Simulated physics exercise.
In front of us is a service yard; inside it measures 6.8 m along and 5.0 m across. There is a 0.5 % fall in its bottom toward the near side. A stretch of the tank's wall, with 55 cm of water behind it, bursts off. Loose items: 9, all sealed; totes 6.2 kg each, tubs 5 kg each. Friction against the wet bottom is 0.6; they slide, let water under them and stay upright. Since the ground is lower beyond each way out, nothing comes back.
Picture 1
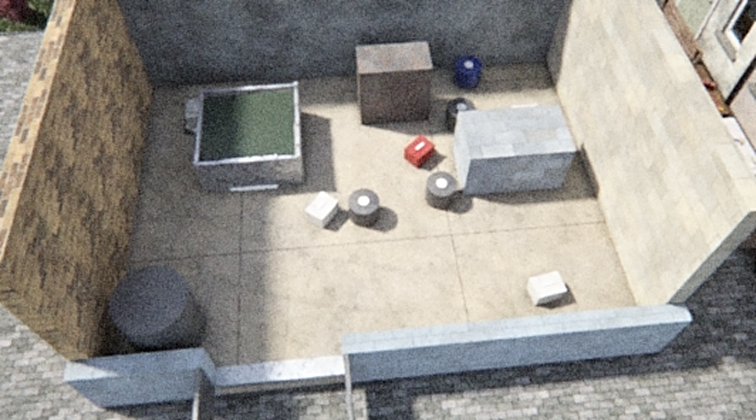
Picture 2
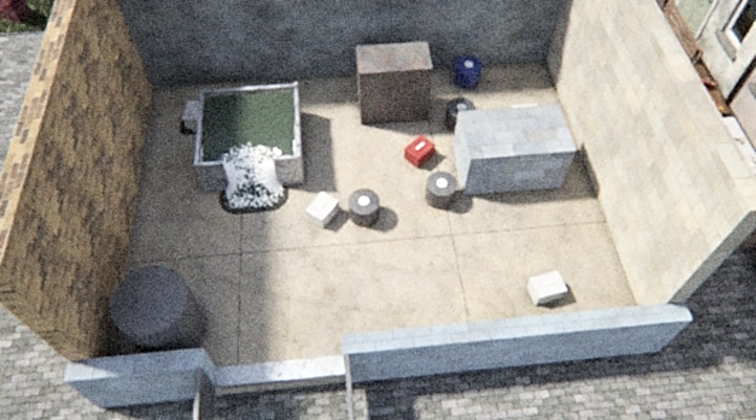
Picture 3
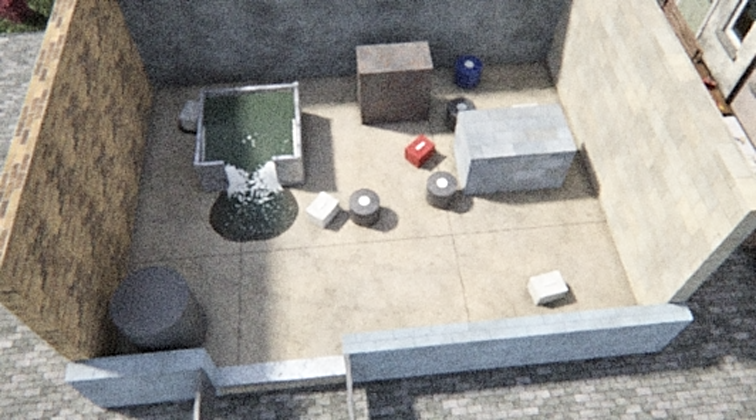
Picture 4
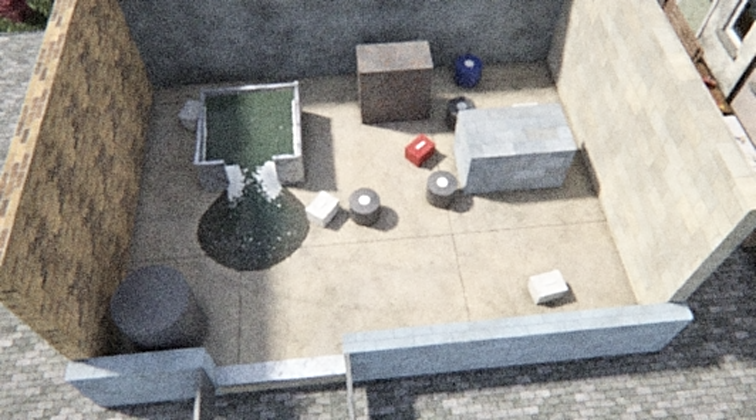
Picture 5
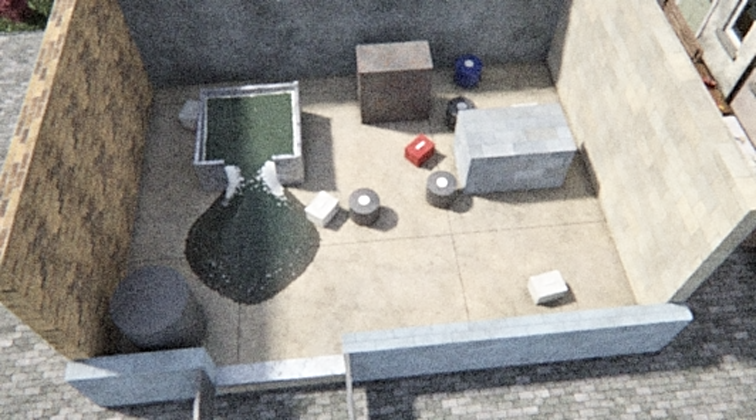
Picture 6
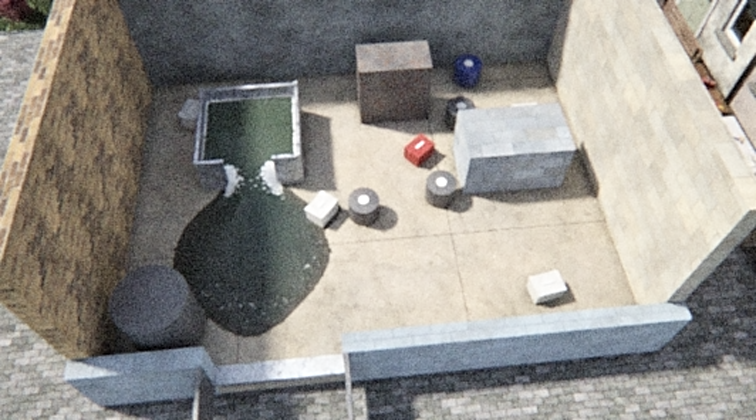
In a walled yard, the near side of a tank of dark green water burst open, and the water poured out in white froth, then spread across the floor in a widening dark pool.
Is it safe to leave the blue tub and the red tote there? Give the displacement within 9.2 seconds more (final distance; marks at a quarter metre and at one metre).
The blue tub remains almost where it was, and the red tote remains almost where it was.
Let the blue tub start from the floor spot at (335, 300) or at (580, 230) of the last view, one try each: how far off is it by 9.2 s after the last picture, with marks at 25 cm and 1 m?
In that order: It goes a long way; it hardly budges.
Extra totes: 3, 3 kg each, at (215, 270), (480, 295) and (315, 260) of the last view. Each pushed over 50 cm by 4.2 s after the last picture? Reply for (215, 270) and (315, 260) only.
One by one: Beyond it, then beyond it.
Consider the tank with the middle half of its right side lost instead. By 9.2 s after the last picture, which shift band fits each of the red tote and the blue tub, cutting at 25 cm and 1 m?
Here's how it goes: The red tote winds up well off, and the blue tub winds up well off.
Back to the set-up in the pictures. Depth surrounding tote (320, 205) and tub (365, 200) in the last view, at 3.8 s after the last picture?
Close to 1 and 0 centimetres.
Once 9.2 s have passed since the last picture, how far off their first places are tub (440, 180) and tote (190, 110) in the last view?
Lab note - net shifts in order: 0 cm; 10 cm.
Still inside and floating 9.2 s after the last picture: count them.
At that moment it comes to 0.
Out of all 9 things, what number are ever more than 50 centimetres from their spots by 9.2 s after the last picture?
I make that 0.
Then, 1.2 s after the last picture the blue tub is near (469, 64), 0.0 m from its start, aground; the red tote is near (420, 145), 0.0 m from its start, aground; 0 of 9 are out; 0 afloat.
Then, 3.8 s after the last picture the blue tub is near (469, 64), 0.0 m from its start, aground; the red tote is near (420, 145), 0.0 m from its start, aground; 0 of 9 are out; 0 afloat.
Then, 6.2 s after the last picture the blue tub is near (469, 64), 0.0 m from its start, aground; the red tote is near (420, 145), 0.0 m from its start, aground; 0 of 9 are out; 0 afloat.
Then, 9.2 s after the last picture the blue tub is near (469, 64), 0.0 m from its start, aground; the red tote is near (420, 145), 0.0 m from its start, aground; 0 of 9 are out; 0 afloat.
